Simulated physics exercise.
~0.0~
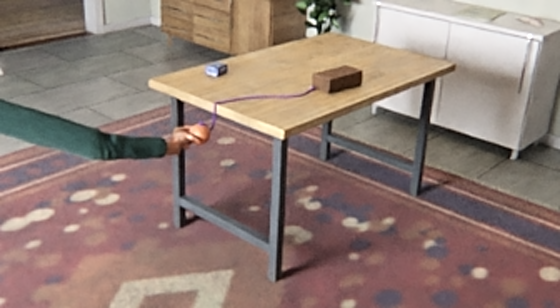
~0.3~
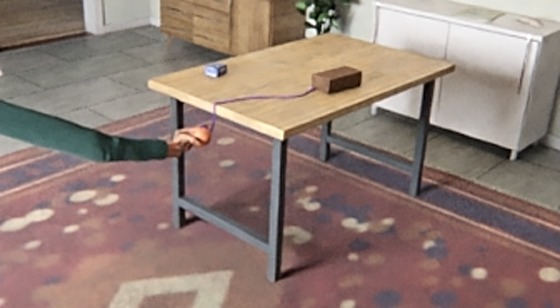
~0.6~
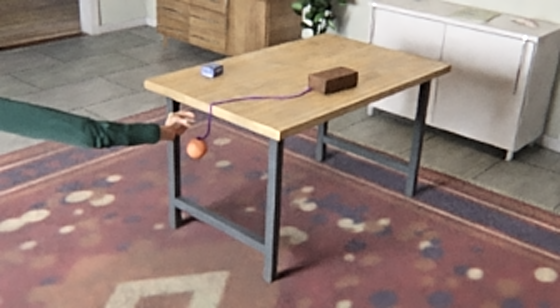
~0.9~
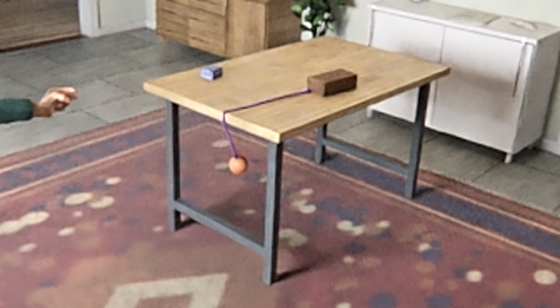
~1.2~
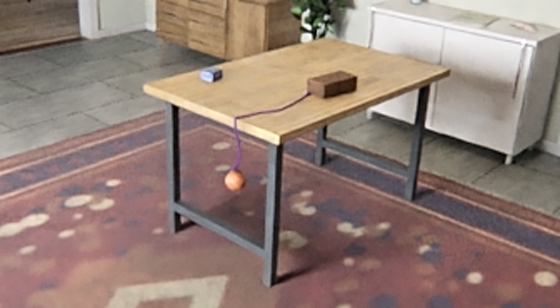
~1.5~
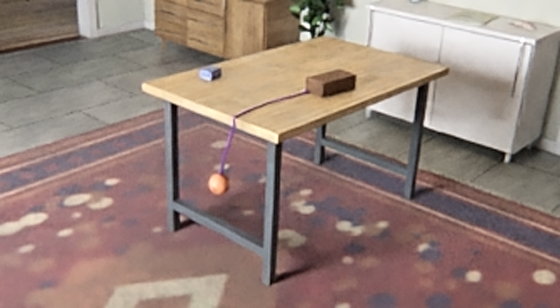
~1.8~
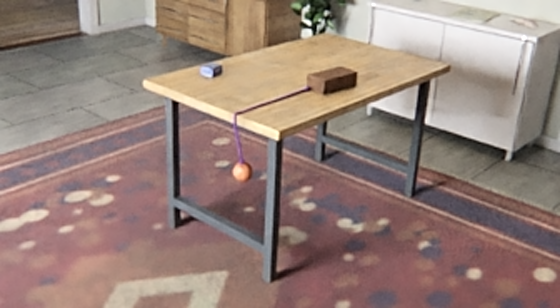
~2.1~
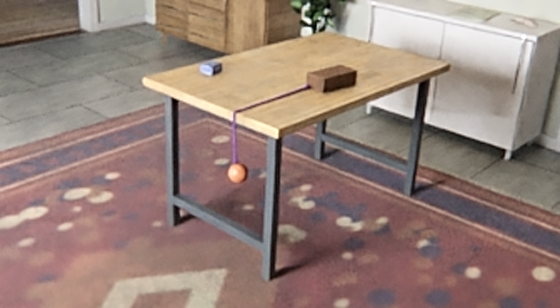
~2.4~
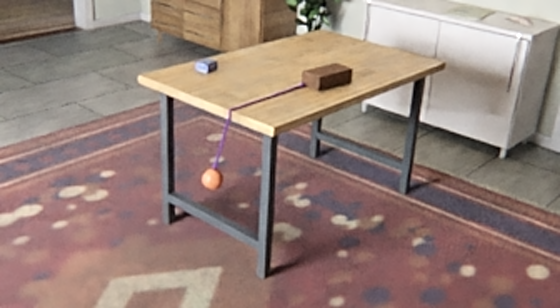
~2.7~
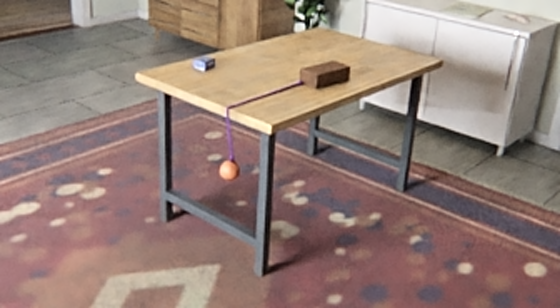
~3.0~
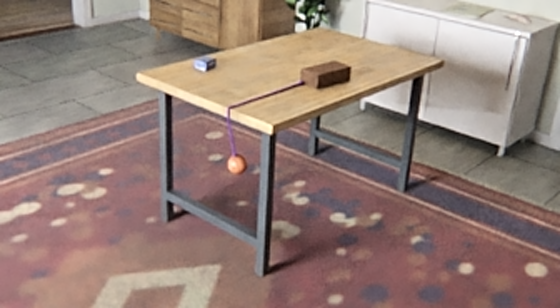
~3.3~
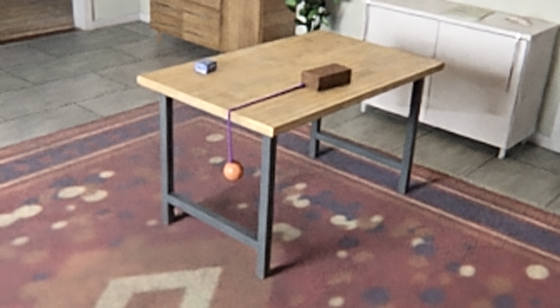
In a room with a patterned reddish rug, a wooden table with dark metal legs holds a brown brick and a small blue box. A purple cord runs from the brick across the tabletop and over the near edge to an orange, held by a hand in a green sleeve at the left. The hand lets go and draws back out of view as the orange drops a little and swings right beneath the tabletop. It sways left and right several times while the brick and box stay put. Finally, the orange still dangles above the floor.
